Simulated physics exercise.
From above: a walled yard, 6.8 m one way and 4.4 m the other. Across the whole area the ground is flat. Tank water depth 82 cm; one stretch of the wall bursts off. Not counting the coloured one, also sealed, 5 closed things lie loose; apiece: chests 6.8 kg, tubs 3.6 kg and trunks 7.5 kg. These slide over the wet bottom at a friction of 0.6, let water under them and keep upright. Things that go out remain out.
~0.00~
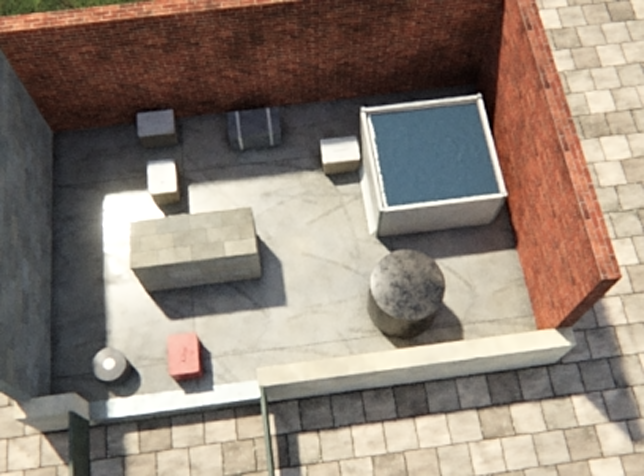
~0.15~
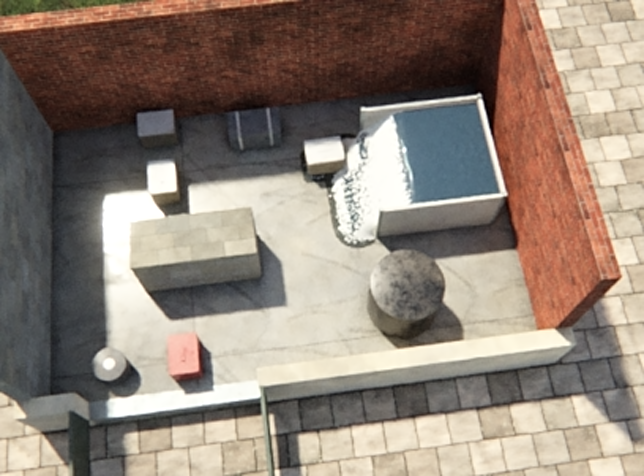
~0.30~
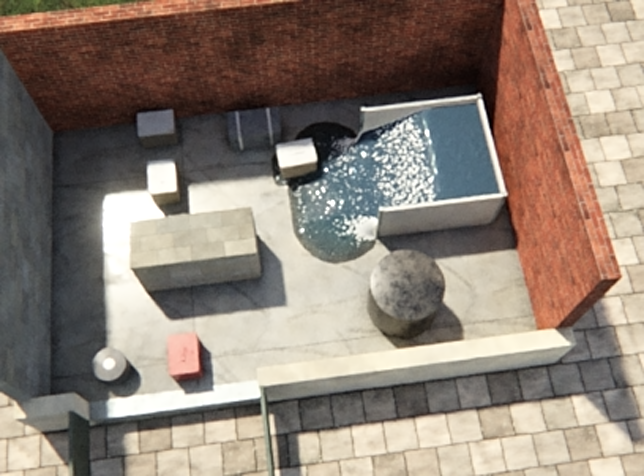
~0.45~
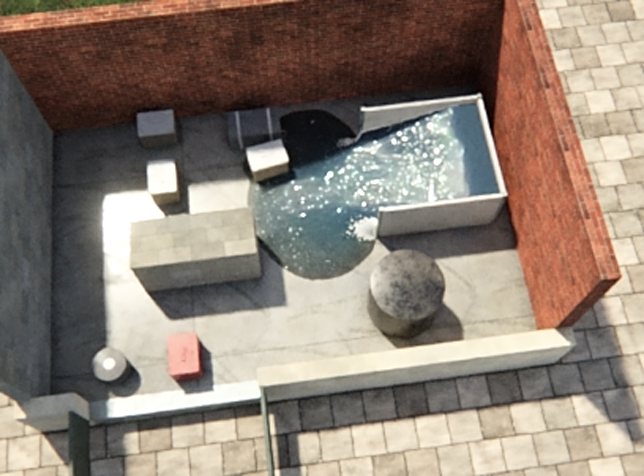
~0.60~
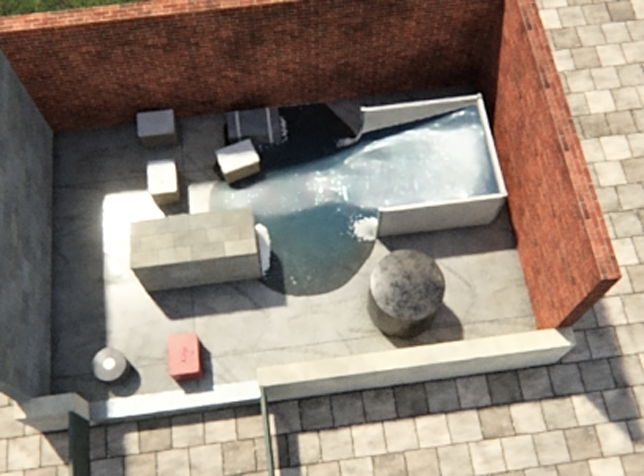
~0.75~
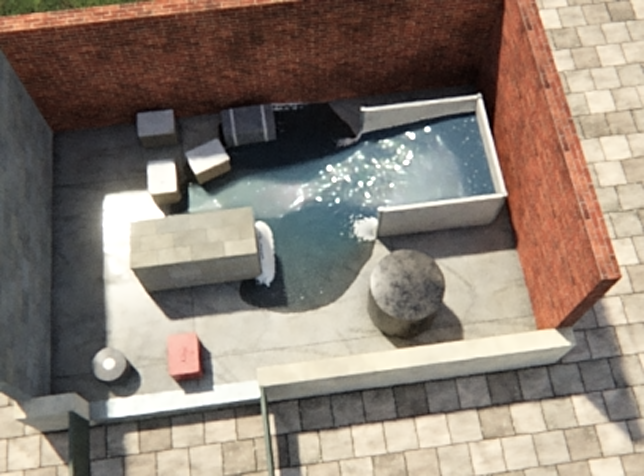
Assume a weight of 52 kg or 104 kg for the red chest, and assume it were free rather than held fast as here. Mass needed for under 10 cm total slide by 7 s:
Low mass passes.
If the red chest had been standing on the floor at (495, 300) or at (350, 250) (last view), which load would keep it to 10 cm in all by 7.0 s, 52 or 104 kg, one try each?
One by one: Lighter mass suffices; heavier mass alone.
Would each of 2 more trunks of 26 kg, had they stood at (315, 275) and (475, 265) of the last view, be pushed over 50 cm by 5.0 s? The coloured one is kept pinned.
In turn: Over, less.
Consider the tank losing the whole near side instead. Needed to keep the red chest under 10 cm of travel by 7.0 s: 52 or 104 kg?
Just the heavier one.
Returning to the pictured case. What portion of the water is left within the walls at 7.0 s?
About 70 in a hundred parts of the water.
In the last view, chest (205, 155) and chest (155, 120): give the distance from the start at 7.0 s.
The first has moved 450 cm and the second 200 cm from the start.
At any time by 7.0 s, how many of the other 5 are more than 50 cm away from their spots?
5 in all.
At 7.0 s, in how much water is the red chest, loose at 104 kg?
Close to 6 cm deep.
After 1.4 s the red chest would be 0 cm from its start with 52 kg and 0 cm from its start with 104 kg; 2 cm of water round it then.
After 3.1 s the red chest would be 0 cm from its start with 52 kg and 0 cm from its start with 104 kg; 4 cm of water round it then.
After 4.9 s the red chest would be 0 cm from its start with 52 kg and 0 cm from its start with 104 kg; 7 cm of water round it then.
After 7.0 s the red chest would be 0 cm from its start with 52 kg and 0 cm from its start with 104 kg; 6 cm of water round it then.
